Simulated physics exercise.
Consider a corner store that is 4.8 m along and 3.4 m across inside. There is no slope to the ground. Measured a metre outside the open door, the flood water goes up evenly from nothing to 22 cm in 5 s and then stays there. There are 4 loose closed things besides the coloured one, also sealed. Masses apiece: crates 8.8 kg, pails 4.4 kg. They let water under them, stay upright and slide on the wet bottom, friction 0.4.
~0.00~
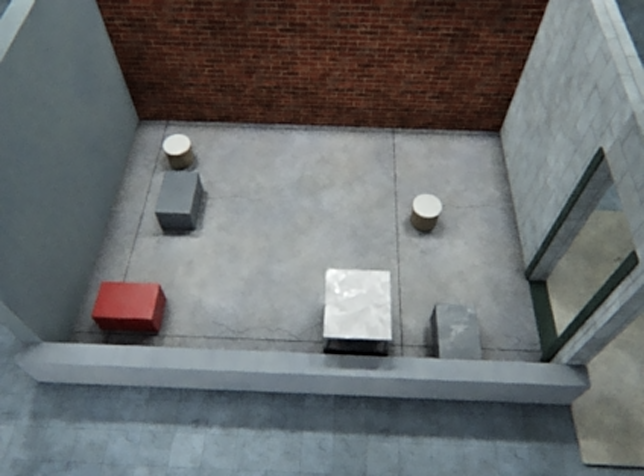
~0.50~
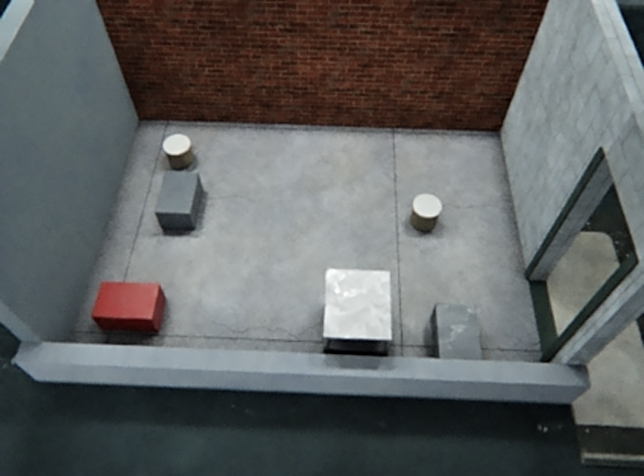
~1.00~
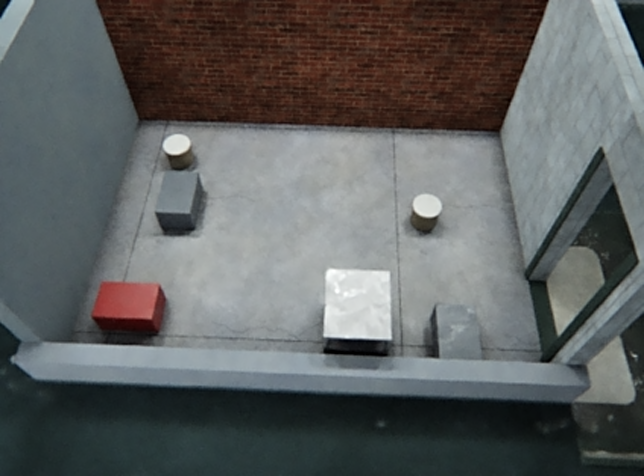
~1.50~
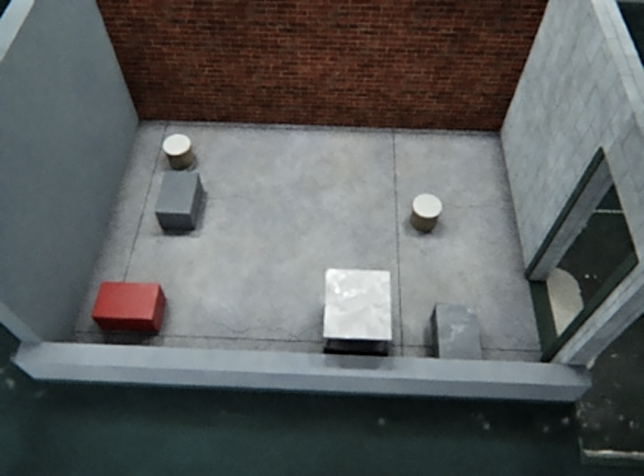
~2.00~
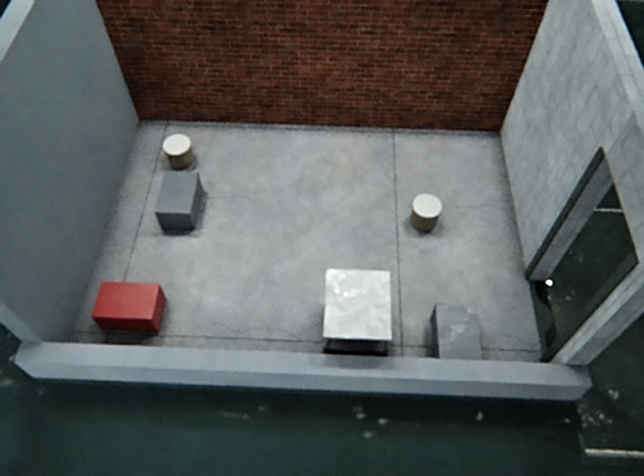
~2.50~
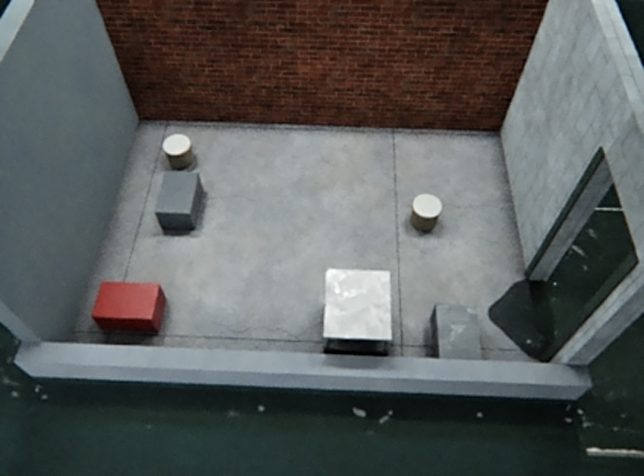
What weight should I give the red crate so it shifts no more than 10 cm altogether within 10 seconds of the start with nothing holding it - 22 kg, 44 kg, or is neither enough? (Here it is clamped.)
22 kg will do.
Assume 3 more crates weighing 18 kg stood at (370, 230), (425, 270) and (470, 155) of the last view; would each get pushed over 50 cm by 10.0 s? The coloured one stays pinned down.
First: Beyond the limit; second: Beyond the limit; third: Inside the limit.
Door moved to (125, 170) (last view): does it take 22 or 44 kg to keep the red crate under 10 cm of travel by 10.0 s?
There even the lighter works.
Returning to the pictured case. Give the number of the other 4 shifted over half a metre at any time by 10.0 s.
Counting them up, I find 2.
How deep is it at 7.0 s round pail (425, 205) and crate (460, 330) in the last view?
I'd put it at 3 cm and 5 cm respectively.
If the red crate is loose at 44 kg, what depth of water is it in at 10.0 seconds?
3 cm, roughly.
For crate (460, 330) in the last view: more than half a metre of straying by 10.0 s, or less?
Result: Threshold exceeded.
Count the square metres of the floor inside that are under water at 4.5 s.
Wet area: Approx. 4.0 m2.
After 3.5 s the red crate would be 0 cm from its start with 22 kg and 0 cm from its start with 44 kg; 0 cm of water round it then.
After 4.5 s the red crate would be 0 cm from its start with 22 kg and 0 cm from its start with 44 kg; 0 cm of water round it then.
After 7.0 s the red crate would be 0 cm from its start with 22 kg and 0 cm from its start with 44 kg; 1 cm of water round it then.
After 10.0 s the red crate would be 0 cm from its start with 22 kg and 0 cm from its start with 44 kg; 3 cm of water round it then.
